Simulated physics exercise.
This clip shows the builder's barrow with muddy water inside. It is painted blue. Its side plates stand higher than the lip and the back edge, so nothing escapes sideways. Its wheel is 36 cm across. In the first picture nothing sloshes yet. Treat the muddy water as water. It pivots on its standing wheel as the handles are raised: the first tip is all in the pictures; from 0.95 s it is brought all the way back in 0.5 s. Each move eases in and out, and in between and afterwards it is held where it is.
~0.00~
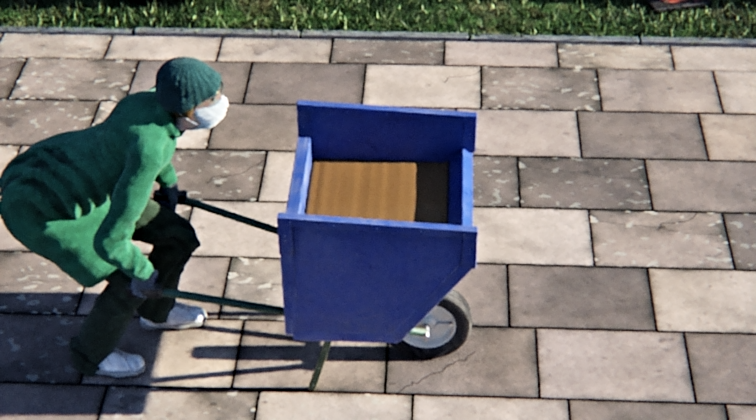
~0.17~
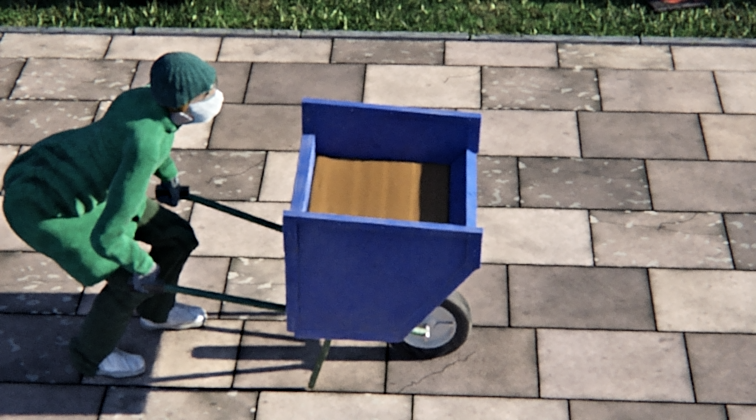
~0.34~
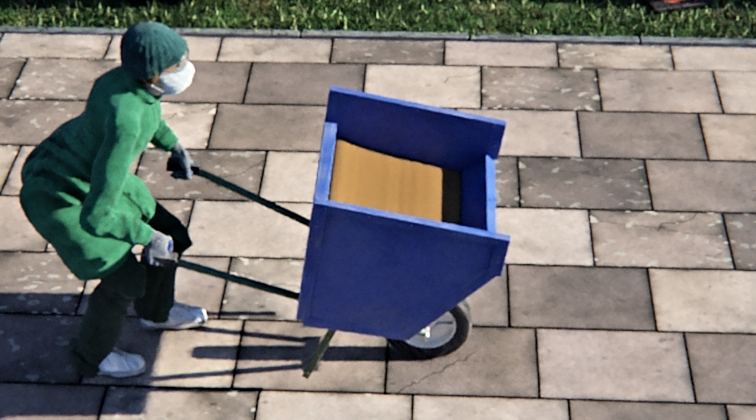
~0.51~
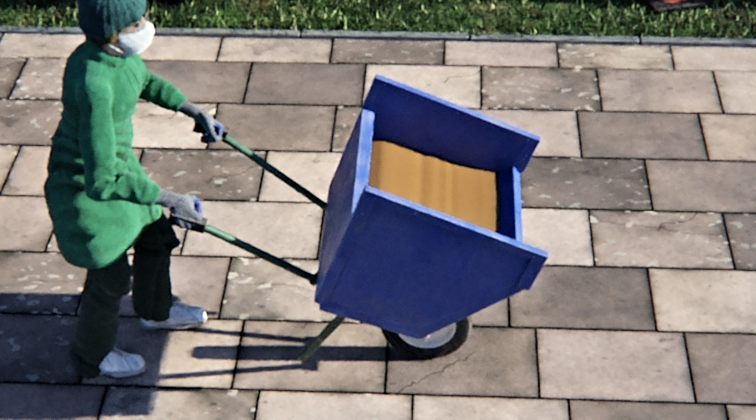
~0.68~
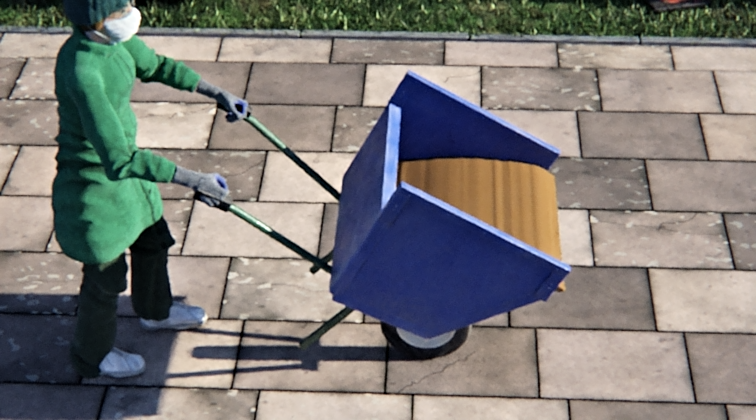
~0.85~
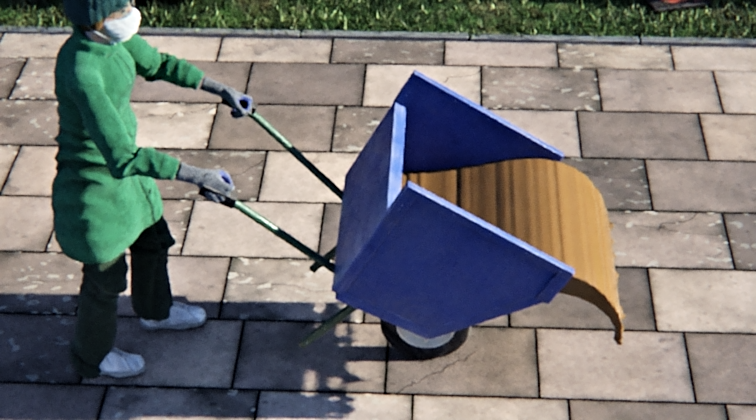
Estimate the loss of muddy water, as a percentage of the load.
About 57 per cent.
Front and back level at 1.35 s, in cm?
About 20 cm in front and 4 cm behind.
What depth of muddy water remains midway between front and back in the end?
About 8 cm.
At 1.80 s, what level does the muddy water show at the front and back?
About 0 cm in front and 48 cm behind.
By 1.35 s the barrow is at 1° forwards, the surface stands 3 cm at the back and 19 cm at the front; 48 per cent has gone, over the front.
By 1.80 s the surface stands 48 cm at the back and 0 cm at the front; 48 per cent has gone, over the front.
By 2.25 s the surface stands 6 cm at the back and 15 cm at the front; 54 per cent has gone, over the front.
By 4.34 s 57 per cent has gone, over the front, 47 of 82 litres.
